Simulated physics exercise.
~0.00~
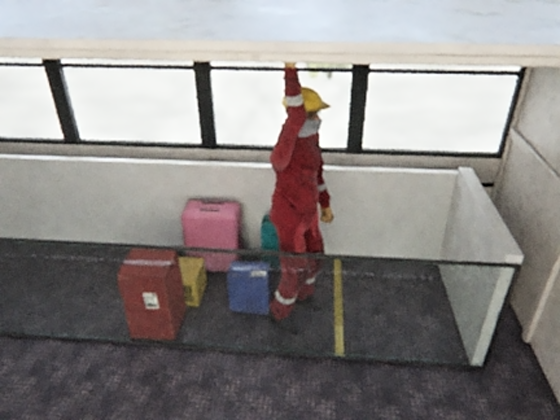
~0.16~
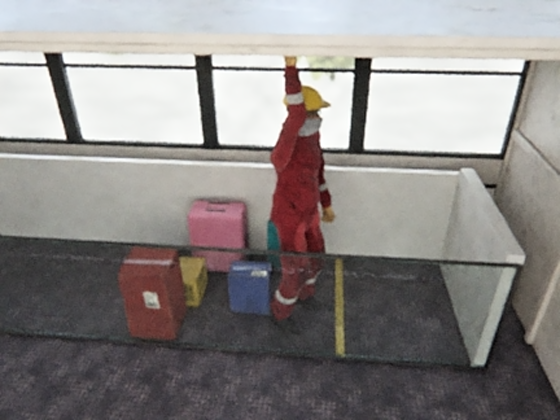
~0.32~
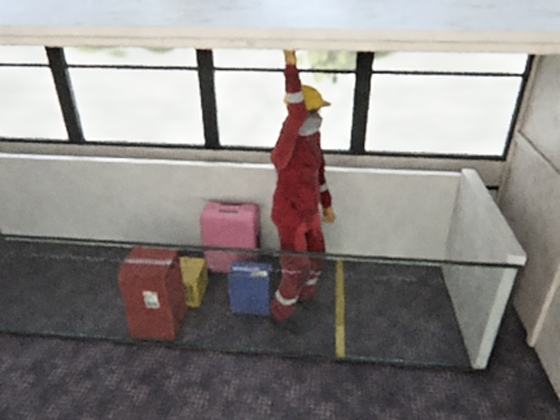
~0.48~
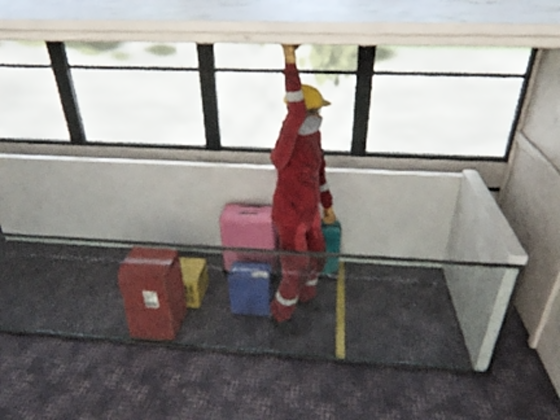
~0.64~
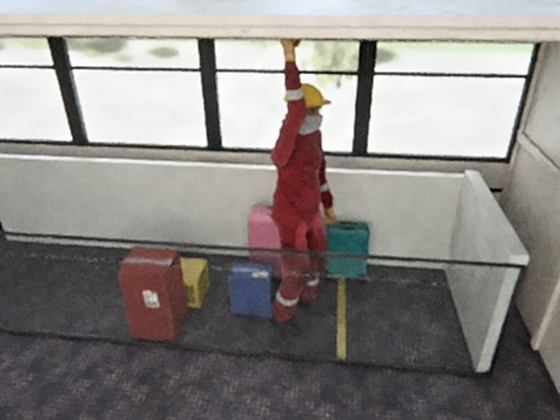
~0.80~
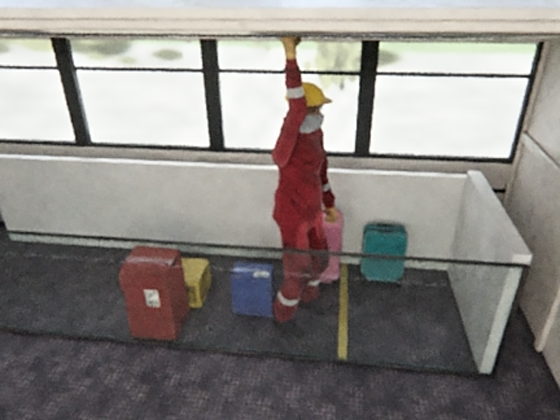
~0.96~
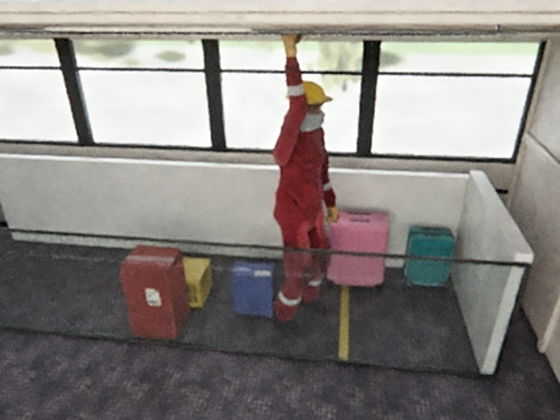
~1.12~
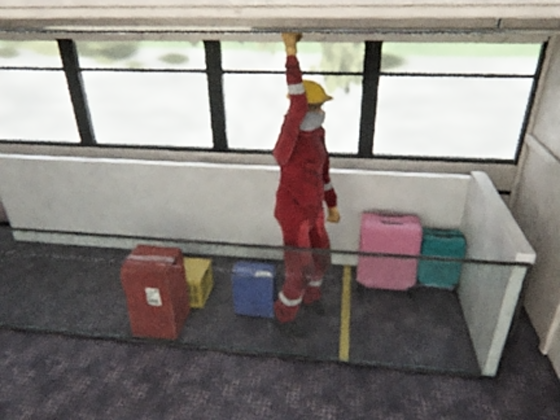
Pink and teal suitcases roll right behind a standing passenger and end past the yellow line.
